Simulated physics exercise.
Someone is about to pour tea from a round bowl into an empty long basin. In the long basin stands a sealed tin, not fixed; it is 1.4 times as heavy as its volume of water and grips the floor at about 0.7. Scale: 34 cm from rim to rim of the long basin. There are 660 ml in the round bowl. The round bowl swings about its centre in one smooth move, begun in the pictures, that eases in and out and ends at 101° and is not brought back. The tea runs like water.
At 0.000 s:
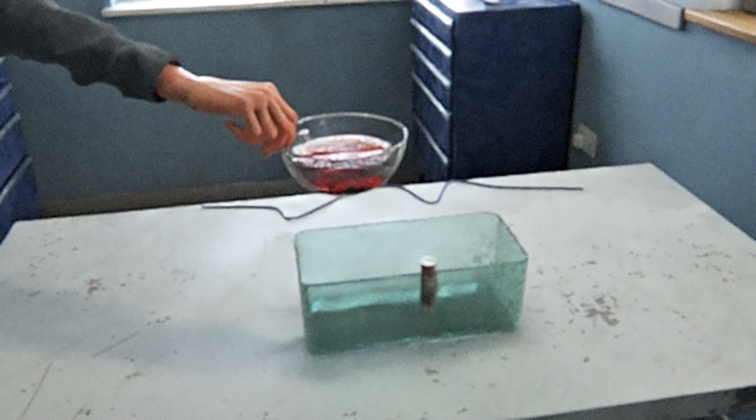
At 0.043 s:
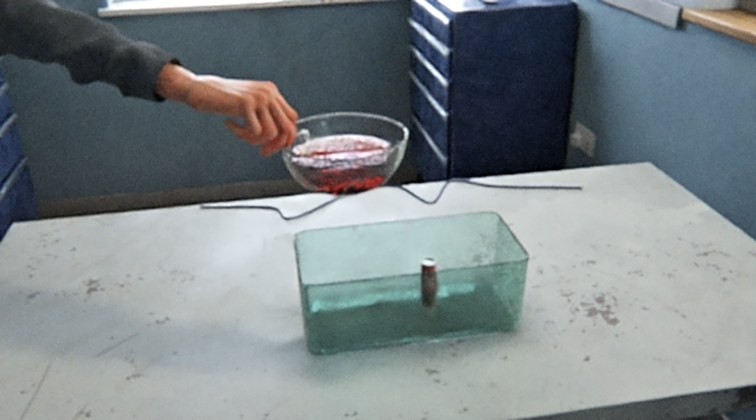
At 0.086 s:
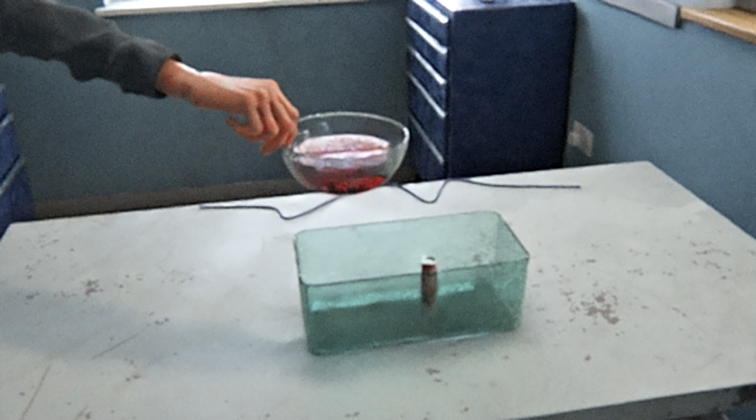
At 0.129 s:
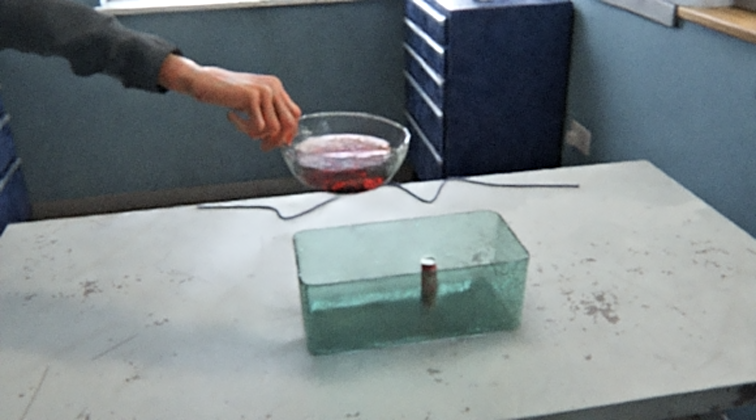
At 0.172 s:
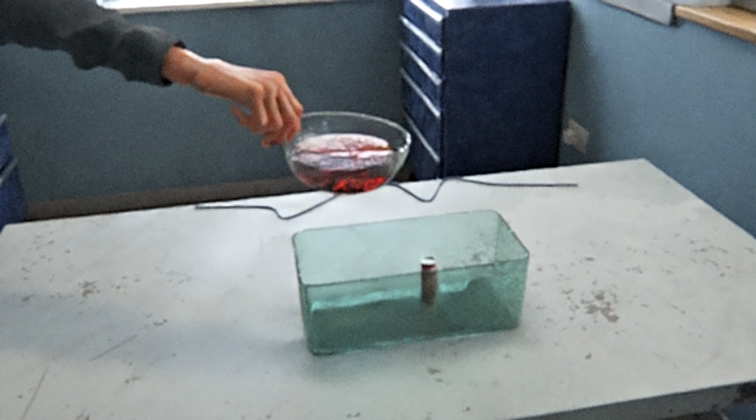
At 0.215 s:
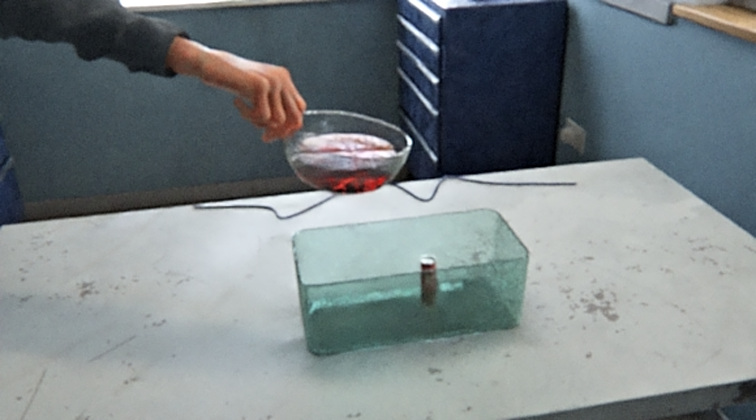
On a worn white table, a hand slowly tilts a glass bowl of red liquid rightward.
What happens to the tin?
It remains upright.
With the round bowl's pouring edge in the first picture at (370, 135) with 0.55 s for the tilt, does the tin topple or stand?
Then it topples.
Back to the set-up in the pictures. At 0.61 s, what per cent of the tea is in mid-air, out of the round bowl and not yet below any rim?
Some 40 per cent.
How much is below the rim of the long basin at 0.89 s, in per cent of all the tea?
About 88 per cent.
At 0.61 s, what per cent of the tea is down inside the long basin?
Some 10 per cent.
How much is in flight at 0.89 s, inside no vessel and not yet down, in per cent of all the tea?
Near 10 in a hundred.
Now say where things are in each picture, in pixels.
It leans 0°; its right rim is at (405, 131); the tea meets the walls at (286, 159) and (398, 149); the long basin's rim runs from (297, 258) to (513, 236); the tin's top is at (428, 264), in the first picture.
It leans 0°; its right rim is at (405, 131); the tea meets the walls at (286, 158) and (398, 149), in the second picture.
It leans 2°; its right rim is at (406, 132); the tea meets the walls at (286, 157) and (399, 149), in the third picture.
It leans 4°; its right rim is at (407, 134); the tea meets the walls at (287, 157) and (399, 150), in the fourth picture.
It leans 7°; its right rim is at (408, 136); the tea meets the walls at (288, 156) and (399, 150), in the fifth picture.
It leans 11°; its right rim is at (408, 140); the tea meets the walls at (289, 155) and (400, 149), in the sixth picture.
Then, 0.61 s in, the tilt is 65° and 51 per cent is still to pour; the tin stands where it began.
Then, 0.89 s in, the tilt is 97° and 3 per cent is still to pour; the tin stands where it began.
Then, 1.19 s in, the tilt is 101° and 0 per cent is still to pour; the tin stands where it began.
Then, 1.52 s in, the tilt is 101° and 0 per cent is still to pour; the tin stands where it began.
Finally, the tin stands where it began.
